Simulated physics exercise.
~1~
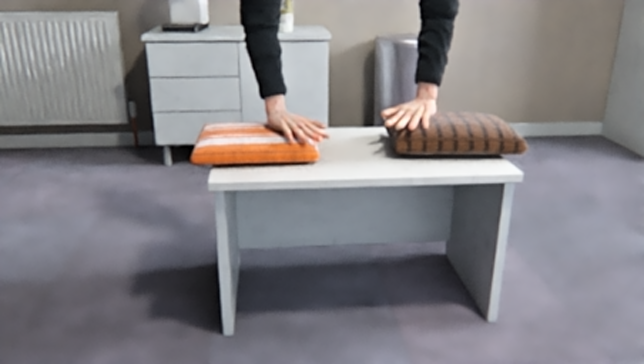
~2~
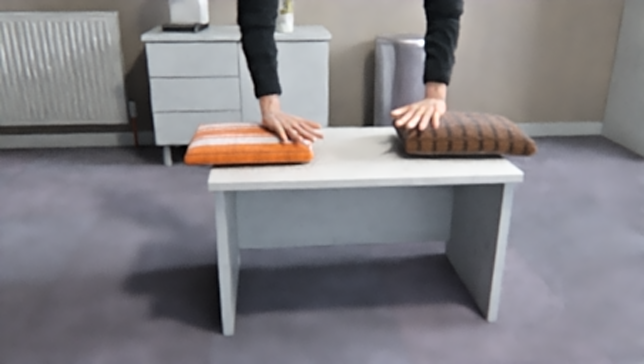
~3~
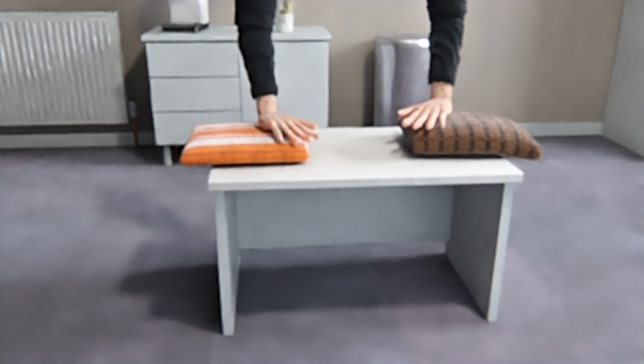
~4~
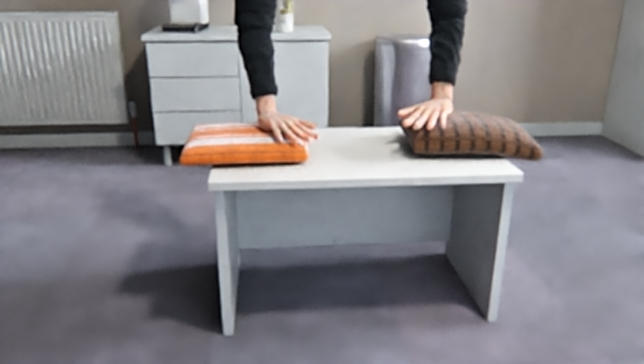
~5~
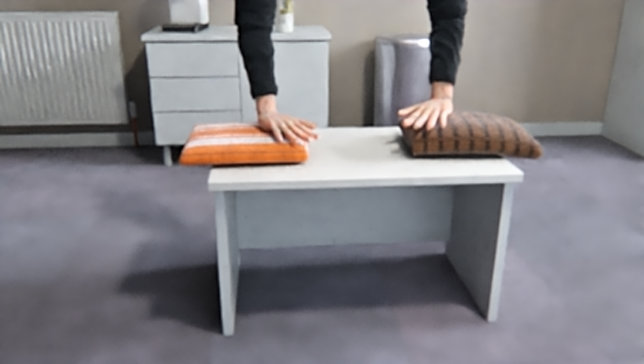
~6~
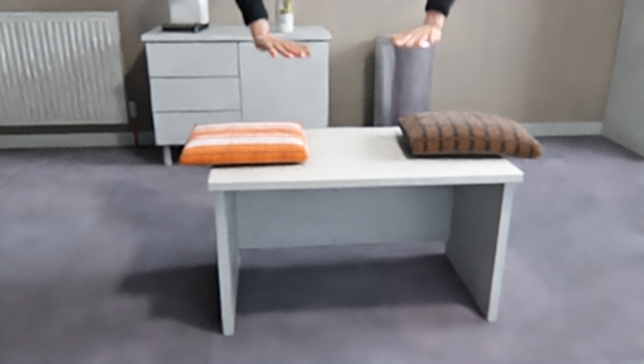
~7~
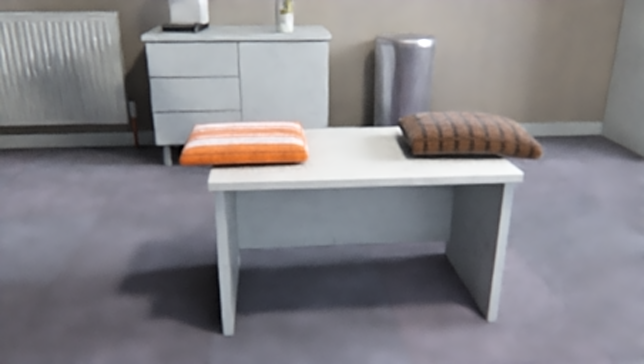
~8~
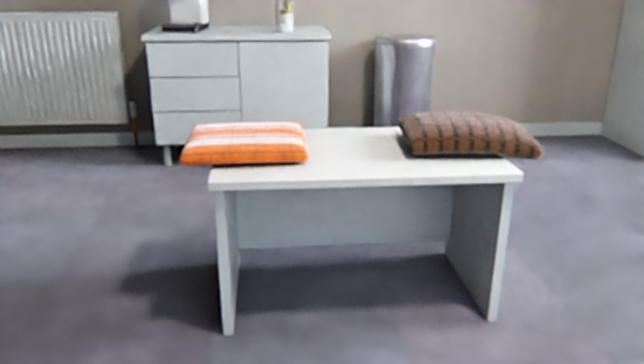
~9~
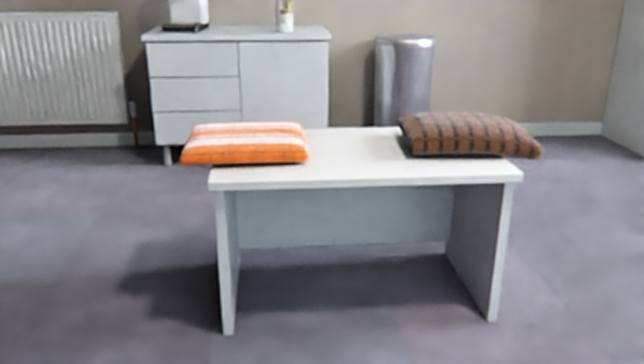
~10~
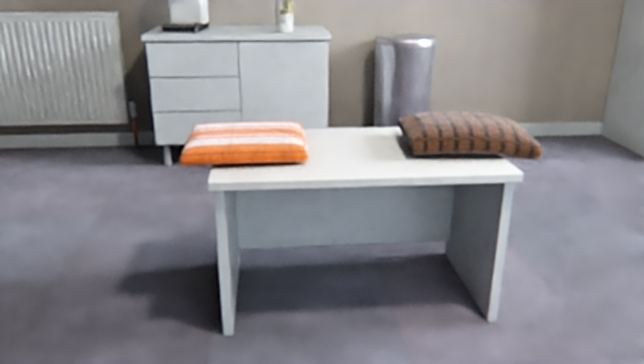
In this clip, two hands resting on an orange seat pad and a brown pillow slide them slightly apart toward opposite ends of a white bench, then lift away out of view, leaving both cushions still on top, jutting a little past its ends.
